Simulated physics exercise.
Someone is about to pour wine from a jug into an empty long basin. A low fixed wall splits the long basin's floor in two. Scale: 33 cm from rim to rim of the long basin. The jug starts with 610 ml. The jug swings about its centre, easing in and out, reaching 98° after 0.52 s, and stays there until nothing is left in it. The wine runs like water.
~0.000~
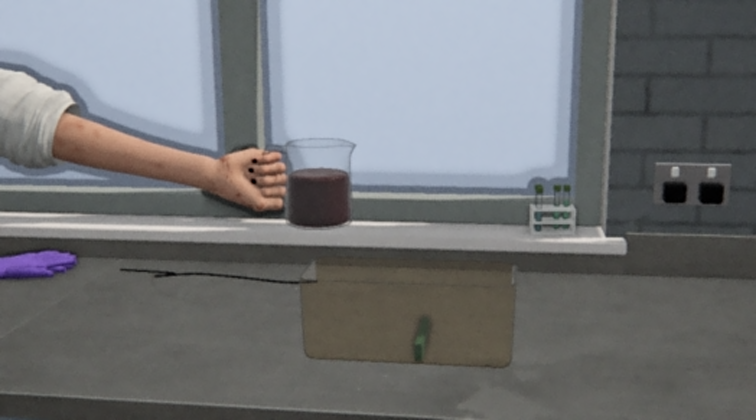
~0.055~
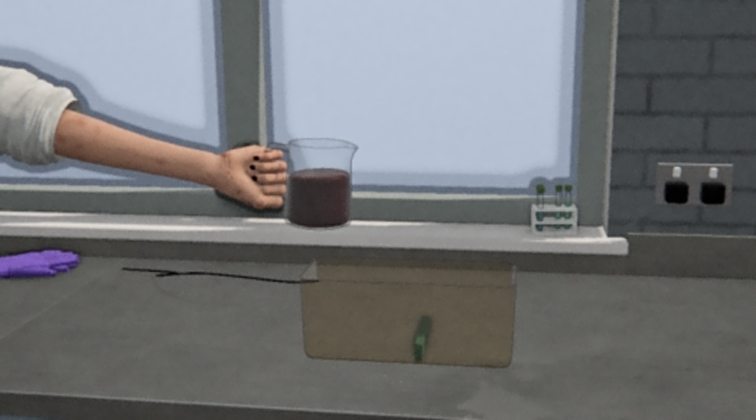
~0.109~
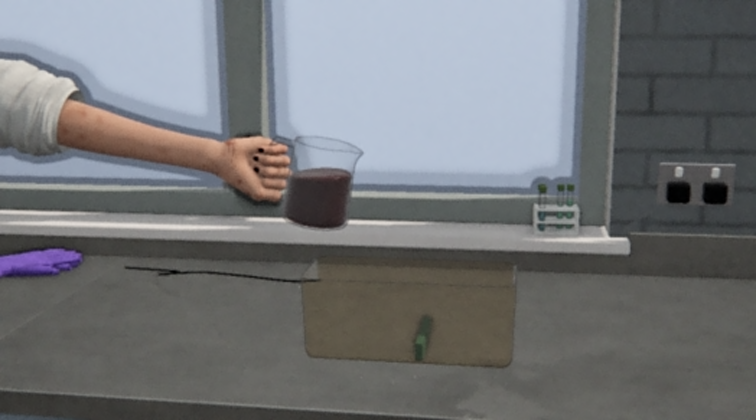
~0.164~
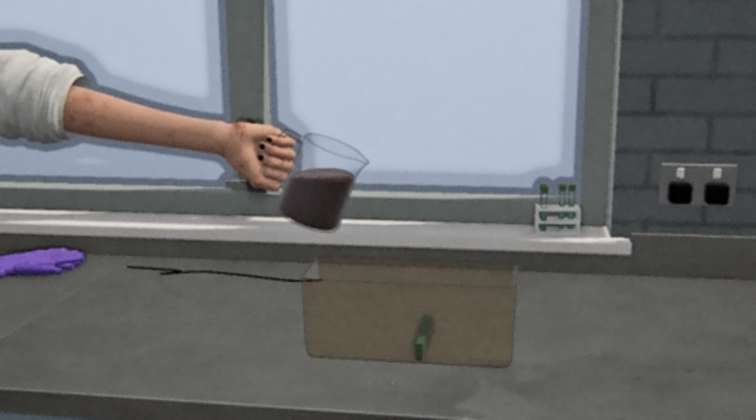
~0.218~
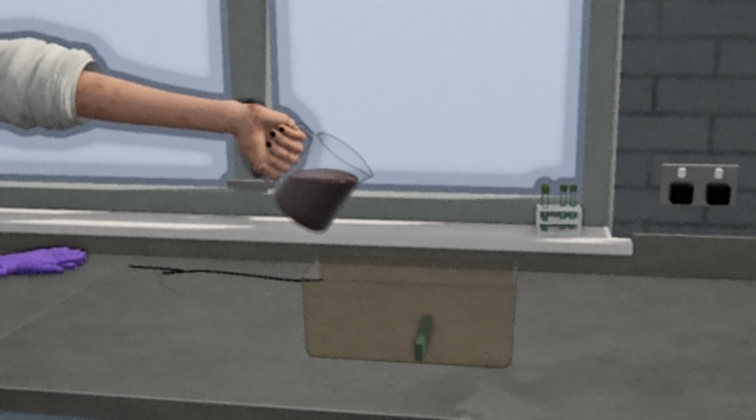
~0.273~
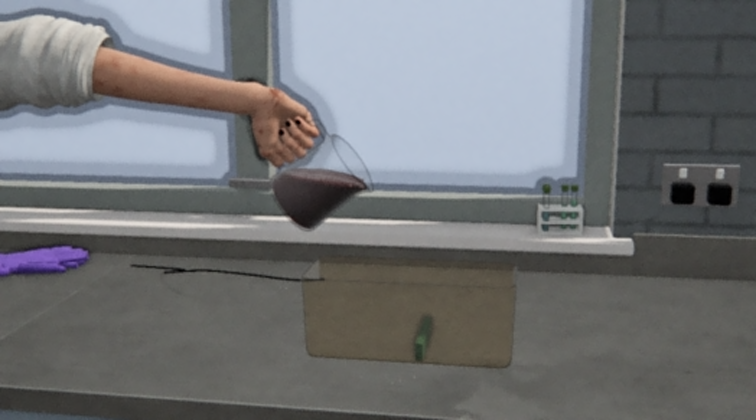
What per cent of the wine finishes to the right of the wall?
The far part has some 29 per cent.
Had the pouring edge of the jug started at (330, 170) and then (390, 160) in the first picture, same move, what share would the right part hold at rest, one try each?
In turn about 15 and 85 per cent.
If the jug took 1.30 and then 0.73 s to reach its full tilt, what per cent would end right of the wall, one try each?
First 25, then 25 per cent.
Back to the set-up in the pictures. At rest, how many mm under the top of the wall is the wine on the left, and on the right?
Left about 10 mm, right about 18 mm.
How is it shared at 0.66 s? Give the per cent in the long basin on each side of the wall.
Near 40 on the left, 7 on the right.
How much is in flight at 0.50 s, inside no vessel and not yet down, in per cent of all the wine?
Near 24 in a hundred.
By 0.50 s the tilt is 98° and 69 per cent is still to pour, 7 is left of the wall and 0 right of it.
By 0.66 s the tilt is 98° and 32 per cent is still to pour, 40 is left of the wall and 7 right of it.
By 0.83 s the tilt is 98° and 15 per cent is still to pour, 45 is left of the wall and 29 right of it.
By 1.02 s the tilt is 98° and 7 per cent is still to pour, 59 is left of the wall and 28 right of it.
At rest 67 per cent lies left of the wall, 29 right of it and 2 outside.
